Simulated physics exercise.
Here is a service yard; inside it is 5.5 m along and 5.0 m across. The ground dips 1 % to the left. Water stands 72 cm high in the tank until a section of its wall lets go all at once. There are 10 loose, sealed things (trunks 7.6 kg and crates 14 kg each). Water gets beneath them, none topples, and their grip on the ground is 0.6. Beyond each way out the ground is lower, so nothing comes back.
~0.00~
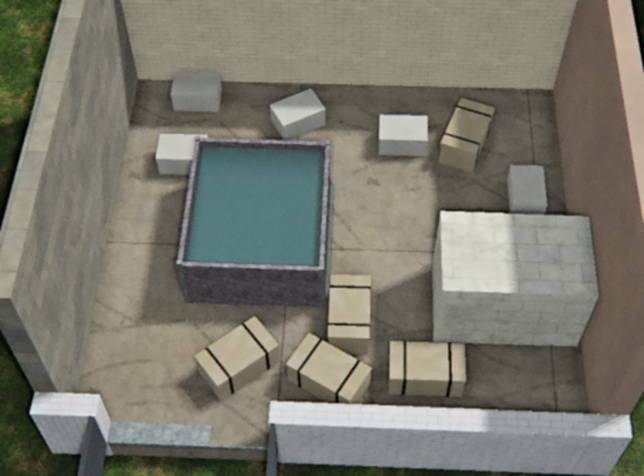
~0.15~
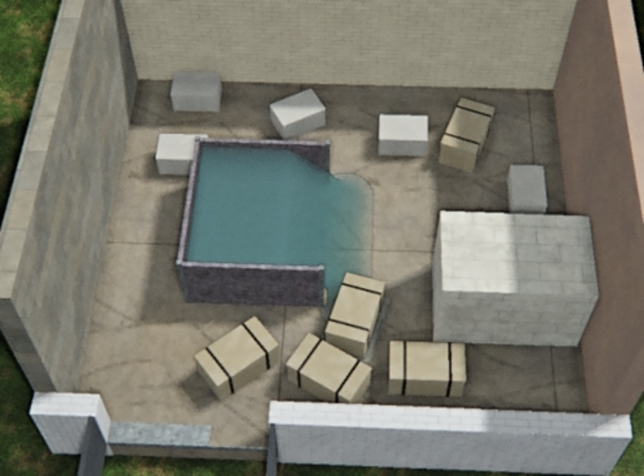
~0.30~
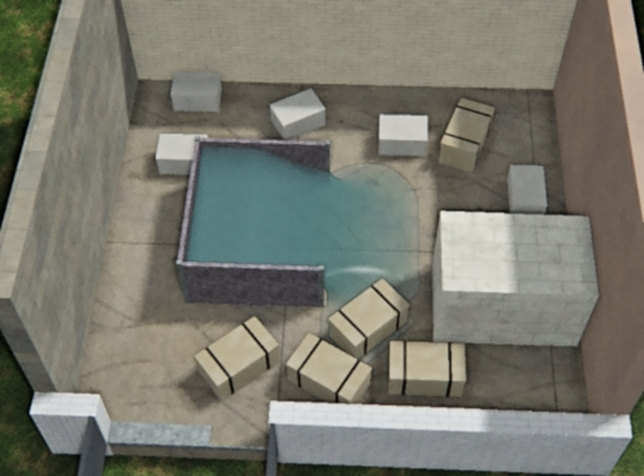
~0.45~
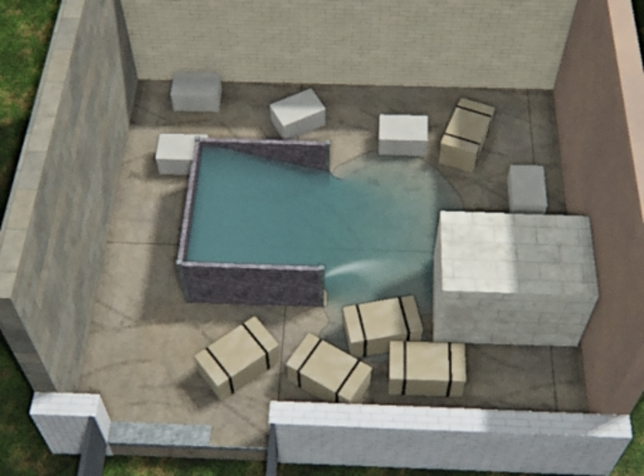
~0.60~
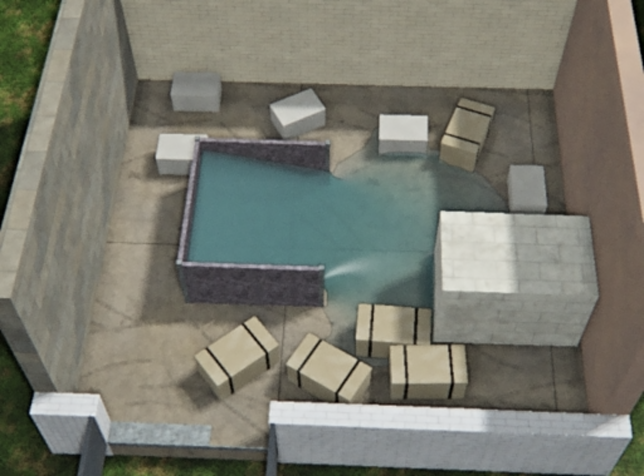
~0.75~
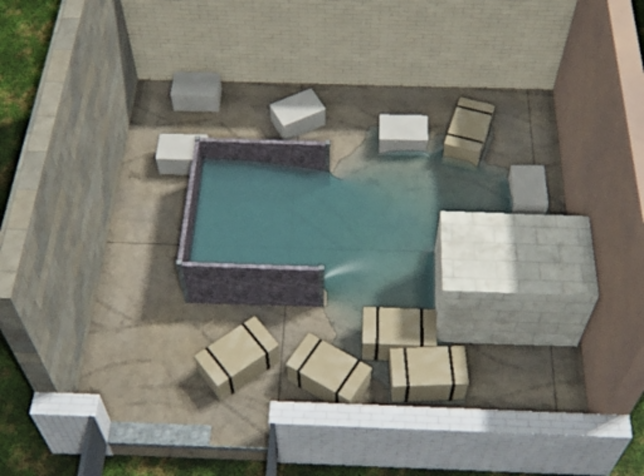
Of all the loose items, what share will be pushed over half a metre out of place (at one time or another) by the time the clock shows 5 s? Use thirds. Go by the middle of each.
Share: Two thirds or more.
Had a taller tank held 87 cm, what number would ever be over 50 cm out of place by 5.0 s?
Then 10.
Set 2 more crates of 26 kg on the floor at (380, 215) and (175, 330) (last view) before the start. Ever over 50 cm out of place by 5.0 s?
In turn: More, under.
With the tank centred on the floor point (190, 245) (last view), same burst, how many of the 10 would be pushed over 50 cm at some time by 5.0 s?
Then 9.
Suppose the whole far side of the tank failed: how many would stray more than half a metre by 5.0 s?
In that case 6 of them.
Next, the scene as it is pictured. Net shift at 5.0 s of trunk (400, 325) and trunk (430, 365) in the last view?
In that order: 100 cm, 40 cm.
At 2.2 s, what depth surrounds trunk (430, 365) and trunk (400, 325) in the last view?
About 15 and 9 cm.
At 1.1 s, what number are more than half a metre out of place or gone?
By then 1.
After 1.1 s 1 of 10 are over 50 cm from their spots; 1 afloat.
After 2.2 s 3 of 10 are over 50 cm from their spots; 4 afloat.
After 3.5 s 6 of 10 are over 50 cm from their spots; 5 afloat.
After 5.0 s 8 of 10 are over 50 cm from their spots, and 9 have been at some point; 8 afloat.
